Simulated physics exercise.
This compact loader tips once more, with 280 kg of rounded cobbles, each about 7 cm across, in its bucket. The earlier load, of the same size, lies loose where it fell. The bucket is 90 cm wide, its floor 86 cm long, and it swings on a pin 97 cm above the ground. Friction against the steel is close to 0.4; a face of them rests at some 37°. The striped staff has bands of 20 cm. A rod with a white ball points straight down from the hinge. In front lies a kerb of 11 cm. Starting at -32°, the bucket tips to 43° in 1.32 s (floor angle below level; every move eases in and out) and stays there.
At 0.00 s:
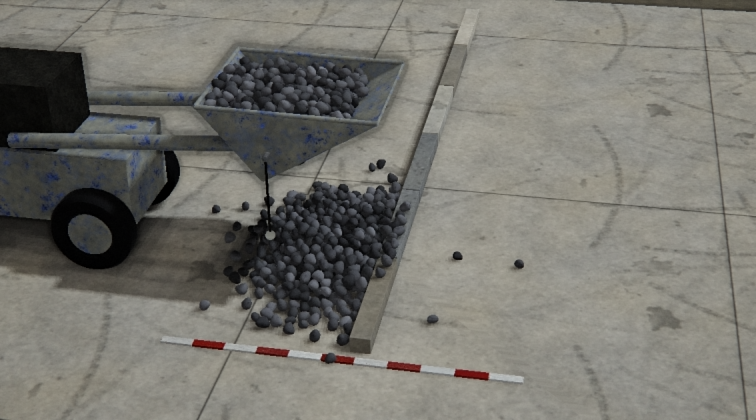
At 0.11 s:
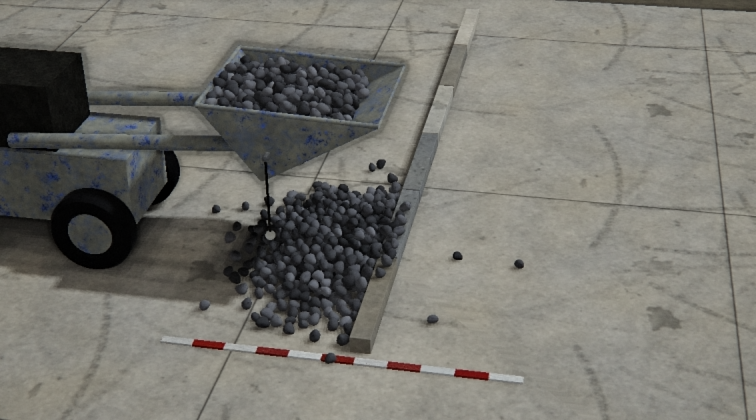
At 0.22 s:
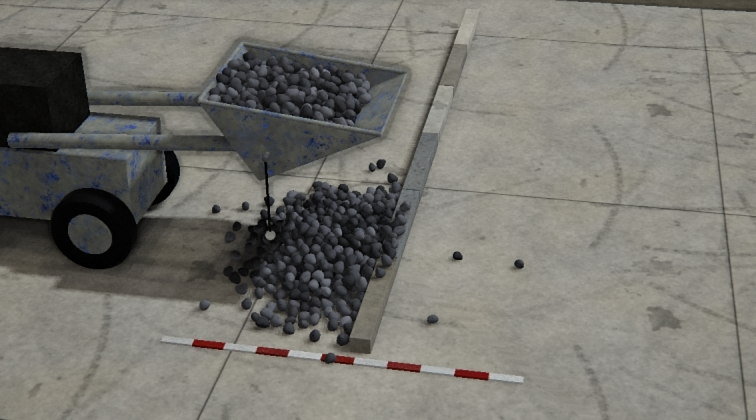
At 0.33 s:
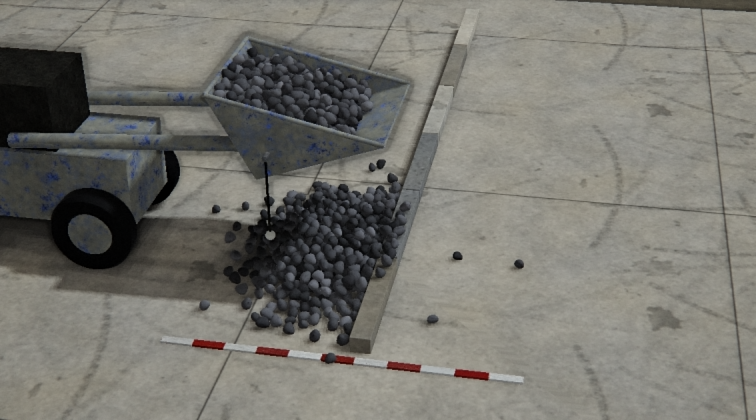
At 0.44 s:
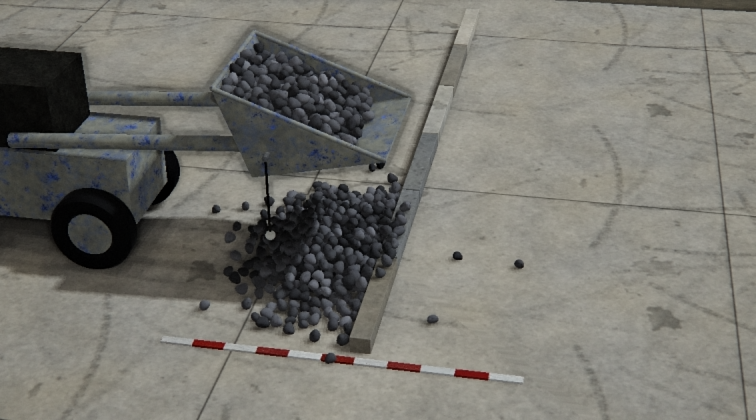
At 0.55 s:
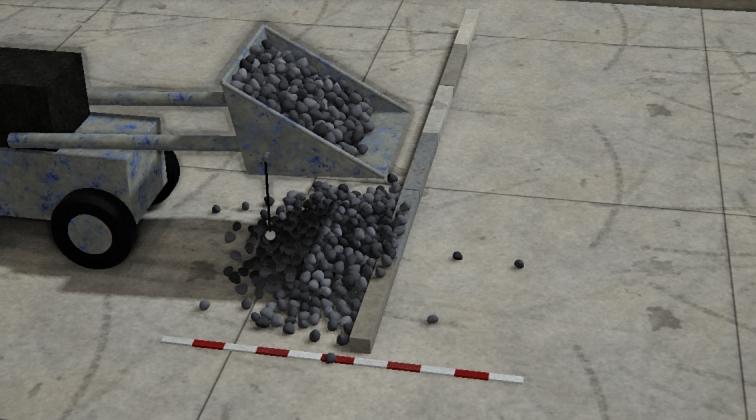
The loader's grey, blue-flecked bucket, full of dark rounded stones, swings at the ends of two arms, its back rising and its front lip lowering, slowly at first and then faster. The stones ride inside, shifting slightly, while the loader, at left, and the loose heap below stay still. A steady, raised view shows pale slabs, a grey kerb right of the heap and a red-and-white staff in front.
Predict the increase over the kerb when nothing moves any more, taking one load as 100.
Some 71 per cent is added.
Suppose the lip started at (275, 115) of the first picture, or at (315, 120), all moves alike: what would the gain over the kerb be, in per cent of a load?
About 0 and 15 per cent.
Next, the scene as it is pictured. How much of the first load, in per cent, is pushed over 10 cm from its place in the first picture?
Roughly 0 per cent of them.
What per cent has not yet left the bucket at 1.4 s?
Roughly 35 per cent is still inside.
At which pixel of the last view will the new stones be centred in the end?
Near (427, 252).
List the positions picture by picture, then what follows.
In the first picture, the bucket is at -32°, its lip at (377, 124); the top of the load is at (259, 71). The earlier load is highest near (331, 224), 22 cm above ground level, 99 % on this side of the kerb, 1 % over the kerb.
In the second picture, lip at (378, 127), floor tilted -31°, highest stones at (255, 71); the stones move at 0.1 m/s on average.
In the third picture, the bucket is at -26°, its lip at (381, 135); the top of the load is at (253, 67); the stones move at 0.2 m/s on average.
In the fourth picture, lip at (384, 146), floor tilted -20°, highest stones at (252, 62); the stones move at 0.3 m/s on average.
In the fifth picture, the bucket is at -13°, its lip at (386, 161); the top of the load is at (254, 59); the stones move at 0.3 m/s on average.
In the sixth picture, the bucket is at -4°, its lip at (385, 177); the top of the load is at (262, 55); the stones move at 0.4 m/s on average.
After 1.0 s the floor is at 31°; in per cent of one load, 98 in the bucket, 101 on this side of the kerb, 1 over the kerb; the foremost stones are at (425, 248).
After 1.4 s the floor is at 43°; in per cent of one load, 35 in the bucket, 139 on this side of the kerb, 27 over the kerb; the foremost stones are at (469, 270).
After 1.8 s the floor is at 43°; in per cent of one load, 6 in the bucket, 134 on this side of the kerb, 60 over the kerb; the foremost stones are at (535, 279).
After 4.2 s the floor is at 43°; in per cent of one load, 0 in the bucket, 128 on this side of the kerb, 72 over the kerb; the foremost stones are at (622, 287). Net gain over the kerb, 71.
